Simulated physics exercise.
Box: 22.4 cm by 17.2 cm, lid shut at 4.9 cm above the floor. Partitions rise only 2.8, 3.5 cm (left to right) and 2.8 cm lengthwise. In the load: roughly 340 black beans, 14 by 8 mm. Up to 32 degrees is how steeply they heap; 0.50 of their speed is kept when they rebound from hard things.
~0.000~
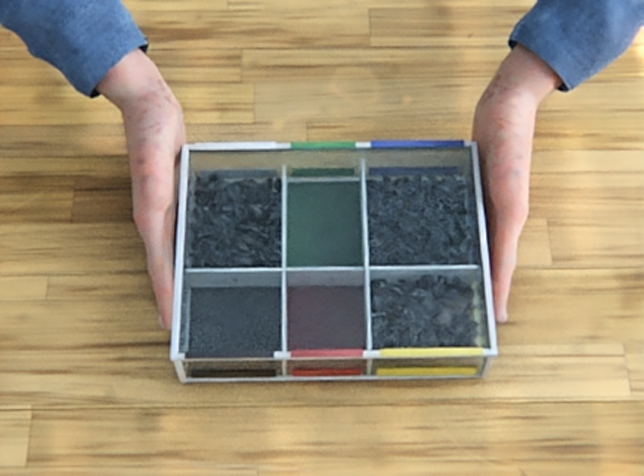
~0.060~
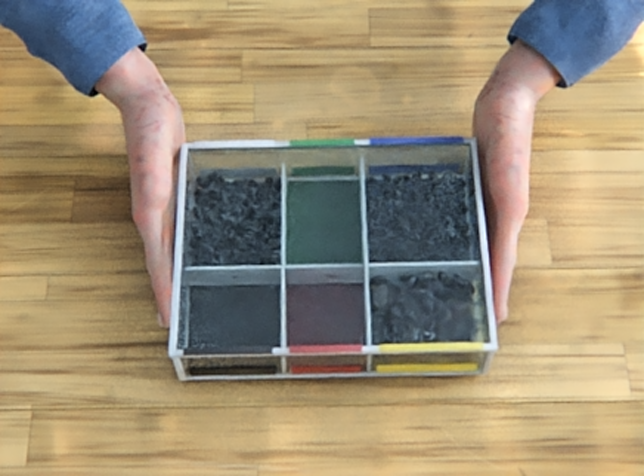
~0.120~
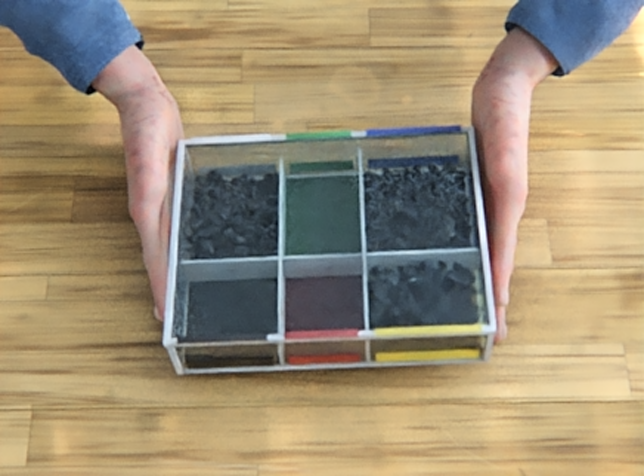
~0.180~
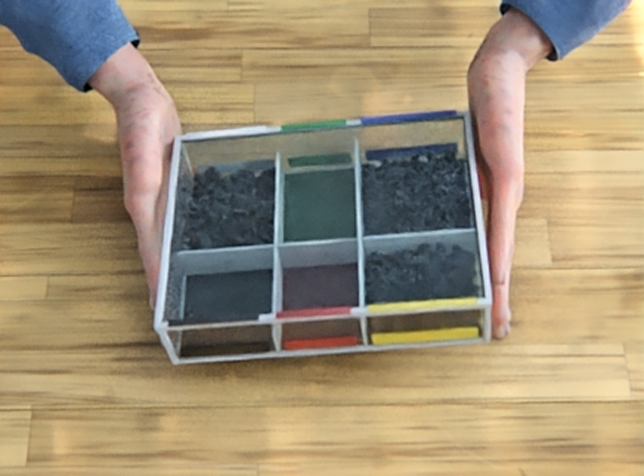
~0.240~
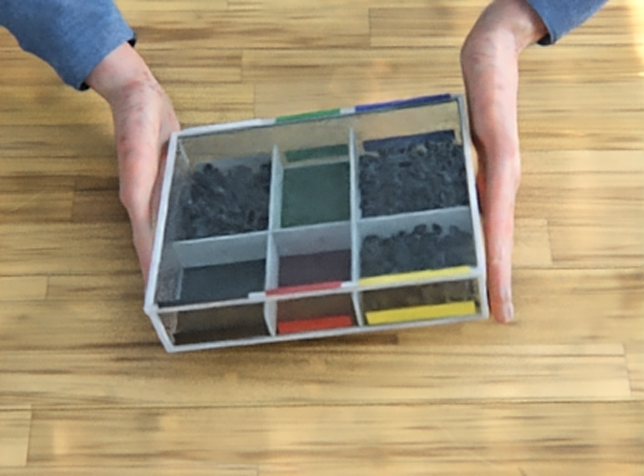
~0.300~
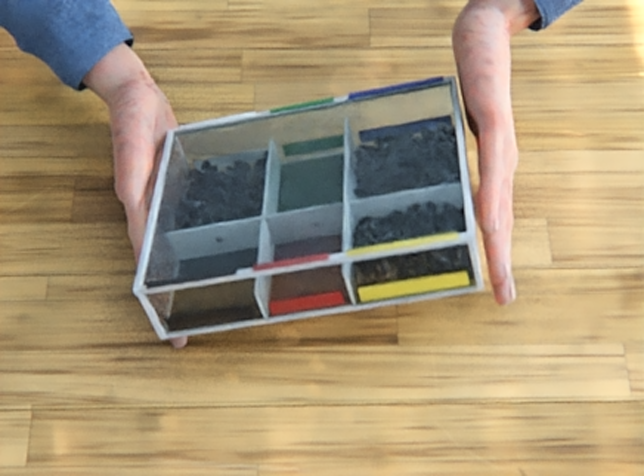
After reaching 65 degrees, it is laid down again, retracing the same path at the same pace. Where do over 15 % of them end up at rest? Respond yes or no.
Red: No; blue: Yes; green: No; yellow: Yes; white: Yes; black: No.
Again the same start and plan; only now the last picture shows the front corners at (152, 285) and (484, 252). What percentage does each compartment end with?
In per cent, the final split is red 0, blue 40, green 0, yellow 25, white 35, black 0.
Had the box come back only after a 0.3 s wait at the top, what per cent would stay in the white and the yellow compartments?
Result - white: 35 %; yellow: 30 %.
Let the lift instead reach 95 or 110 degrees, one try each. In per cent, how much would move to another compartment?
Around 25 and 25 in a hundred, respectively.
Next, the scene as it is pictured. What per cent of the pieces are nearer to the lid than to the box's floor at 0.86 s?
Roughly 30 per cent.
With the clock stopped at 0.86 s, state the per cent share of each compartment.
Red 0; blue 35; green 0; yellow 30; white 35; black 0.
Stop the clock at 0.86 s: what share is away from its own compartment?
About 5 %.
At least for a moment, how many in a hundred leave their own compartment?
Roughly 10 in a hundred.
After 0.86 s, tilt 62 degrees; blue 35 %, yellow 30 %, white 35 %.
After 1.23 s, tilt 25 degrees; blue 40 %, green 5 %, yellow 25 %, white 35 %.
Then, at 1.69 s, tilt 0 degrees; blue 40 %, green 5 %, yellow 25 %, white 35 %.
In the end, at 2.1 s, red 0 %, blue 40 %, green 5 %, yellow 25 %, white 35 %, black 0 %.
